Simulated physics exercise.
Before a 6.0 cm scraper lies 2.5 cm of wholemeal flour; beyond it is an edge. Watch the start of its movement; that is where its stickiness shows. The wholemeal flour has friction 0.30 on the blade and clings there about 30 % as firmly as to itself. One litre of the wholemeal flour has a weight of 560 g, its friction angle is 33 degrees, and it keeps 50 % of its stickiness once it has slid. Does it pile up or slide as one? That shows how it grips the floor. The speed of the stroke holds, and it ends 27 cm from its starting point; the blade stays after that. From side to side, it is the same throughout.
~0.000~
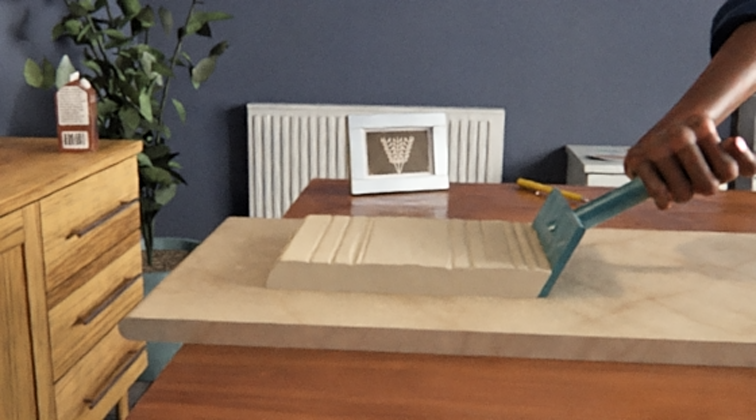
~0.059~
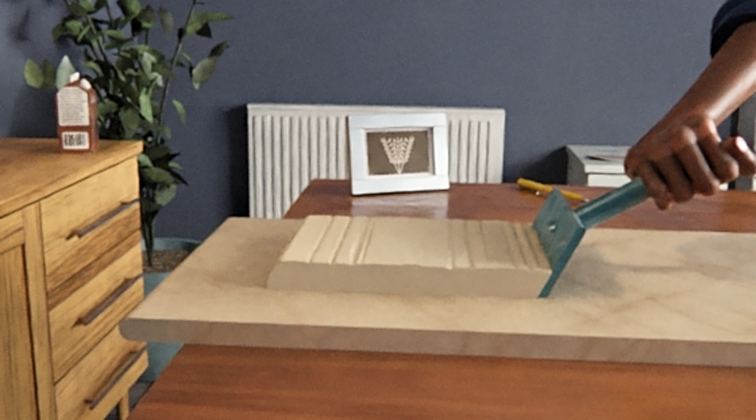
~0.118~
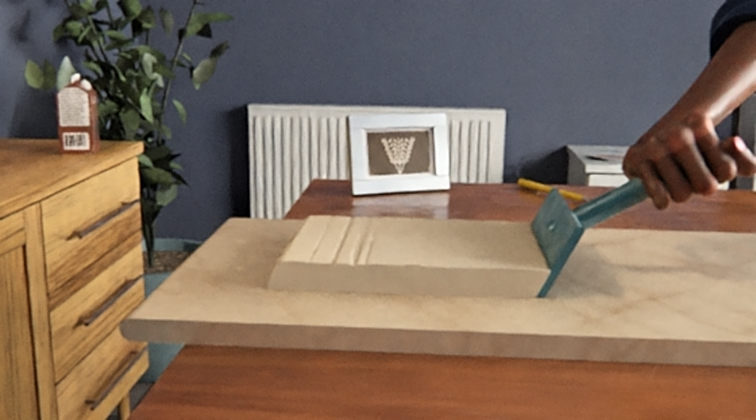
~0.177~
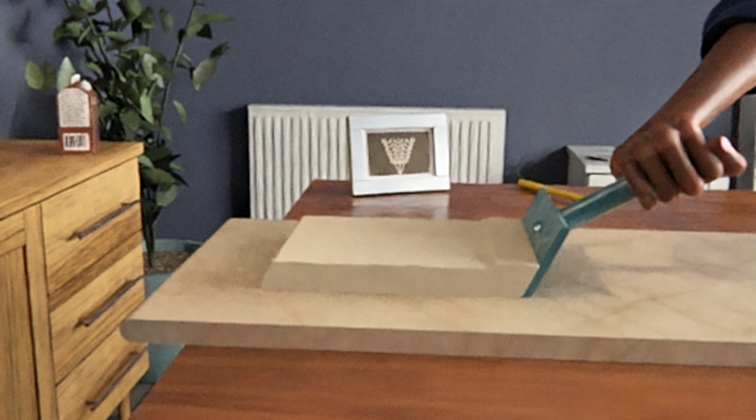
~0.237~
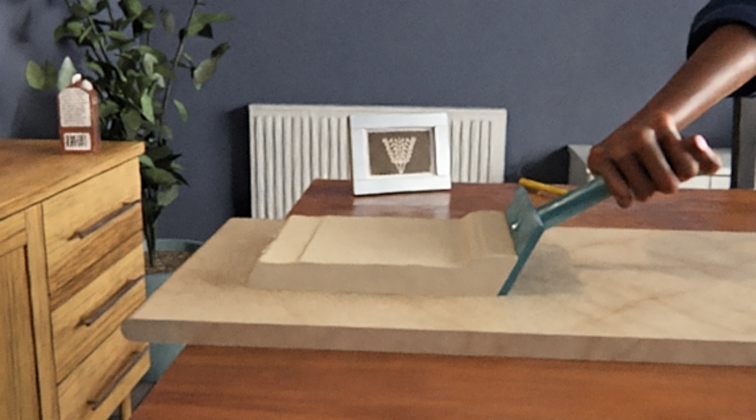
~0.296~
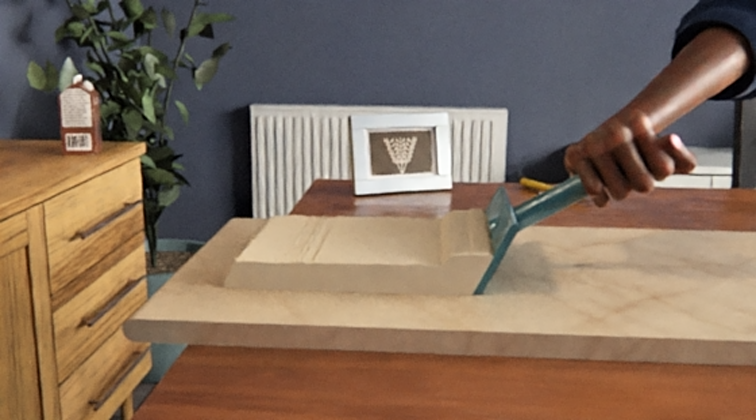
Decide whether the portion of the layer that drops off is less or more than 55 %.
When it's all done, the amount is exceeding 55 percent.
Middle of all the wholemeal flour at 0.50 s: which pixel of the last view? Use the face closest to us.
(274, 274) or thereabouts.
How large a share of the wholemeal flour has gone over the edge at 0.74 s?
25 %.
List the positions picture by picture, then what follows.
The first picture shows foot of the blade at (536, 299), not yet moved; leading edge of the wholemeal flour at (267, 287), piled 2.5 cm high.
The second picture shows foot of the blade at (536, 299), not yet moved; leading edge of the wholemeal flour at (267, 288), piled 2.5 cm high.
The third picture shows foot of the blade at (535, 299), not yet moved; leading edge of the wholemeal flour at (268, 288), piled 2.5 cm high.
The fourth picture shows foot of the blade at (521, 299), moved 1.4 cm; leading edge of the wholemeal flour at (262, 289), piled 2.9 cm high.
The fifth picture shows foot of the blade at (496, 297), moved 3.5 cm; leading edge of the wholemeal flour at (248, 287), piled 3.5 cm high.
The sixth picture shows foot of the blade at (471, 296), moved 5.7 cm; leading edge of the wholemeal flour at (225, 282), piled 3.6 cm high.
After 0.50 s, 0 % has gone over the edge.
After 0.74 s, 26 % has gone over the edge.
After 0.98 s, 57 % has gone over the edge.
After 1.22 s, 69 % has gone over the edge.
After 1.28 s, at the end, 69 % has gone over the edge.
